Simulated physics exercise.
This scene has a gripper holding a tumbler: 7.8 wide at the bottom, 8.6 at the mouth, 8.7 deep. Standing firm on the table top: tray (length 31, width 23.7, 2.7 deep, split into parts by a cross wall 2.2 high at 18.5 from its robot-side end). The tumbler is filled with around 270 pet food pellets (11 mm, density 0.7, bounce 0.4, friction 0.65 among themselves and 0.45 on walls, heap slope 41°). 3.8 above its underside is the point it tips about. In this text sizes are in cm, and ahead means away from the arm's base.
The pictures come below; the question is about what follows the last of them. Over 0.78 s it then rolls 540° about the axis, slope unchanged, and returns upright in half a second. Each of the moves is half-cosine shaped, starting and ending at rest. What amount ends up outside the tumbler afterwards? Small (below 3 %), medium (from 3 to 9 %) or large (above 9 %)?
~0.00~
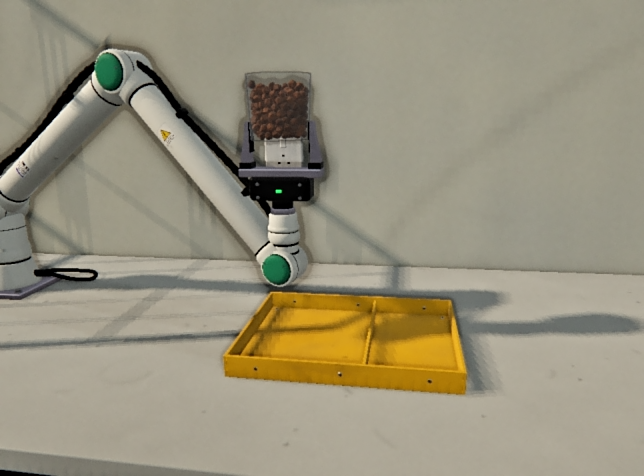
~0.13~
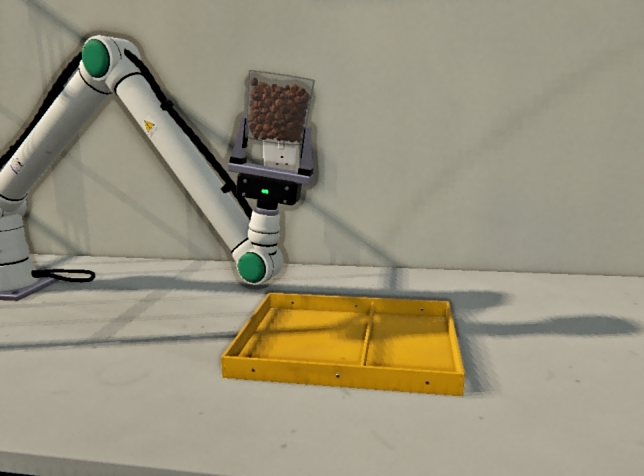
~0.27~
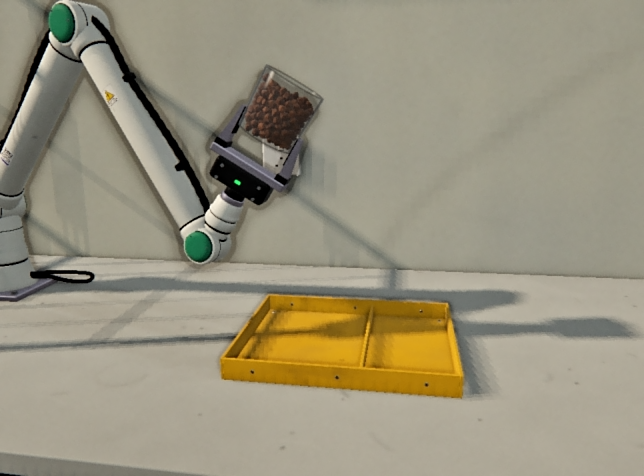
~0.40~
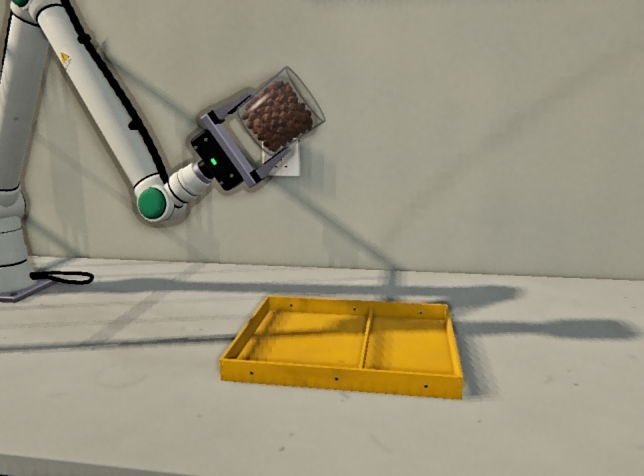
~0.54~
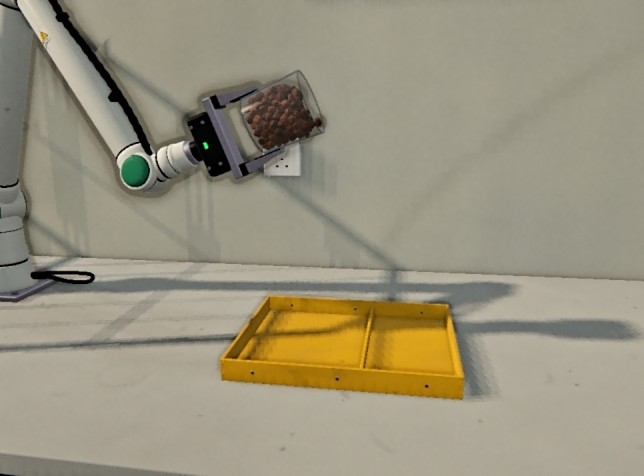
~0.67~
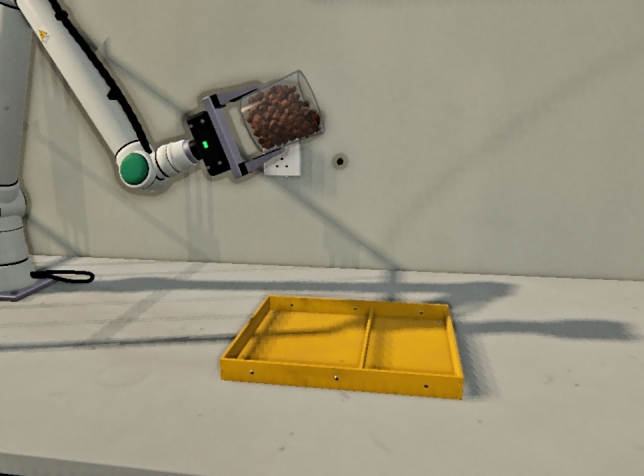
Medium.
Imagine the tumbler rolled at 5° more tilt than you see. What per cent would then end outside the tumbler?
Roughly 10 per cent then.
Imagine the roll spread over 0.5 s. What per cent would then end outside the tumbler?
Then about 5 per cent.
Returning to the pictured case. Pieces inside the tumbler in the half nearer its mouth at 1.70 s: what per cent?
It comes to around 45 per cent, more or less.
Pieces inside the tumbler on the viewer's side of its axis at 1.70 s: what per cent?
Roughly 45 in every hundred.
By 1.18 s, tipped 69°, highest piece 40 above the table; 268 in the tumbler, 2 in the far-side part, 1 in the robot-side part, 1 in flight or on a rim.
By 1.70 s, tipped 35°, highest piece 38 above the table; 259 in the tumbler, 5 in the far-side part, 2 in the robot-side part, 6 in flight or on a rim.
By 2.15 s, upright, highest piece 40 above the table; 258 in the tumbler, 8 in the far-side part, 6 in the robot-side part.
By 2.85 s, upright, highest piece 40 above the table; 258 in the tumbler, 8 in the far-side part, 6 in the robot-side part.
Final count, 258 in the tumbler, 8 in the far-side part, 6 in the robot-side part. That is 5 % outside the tumbler.
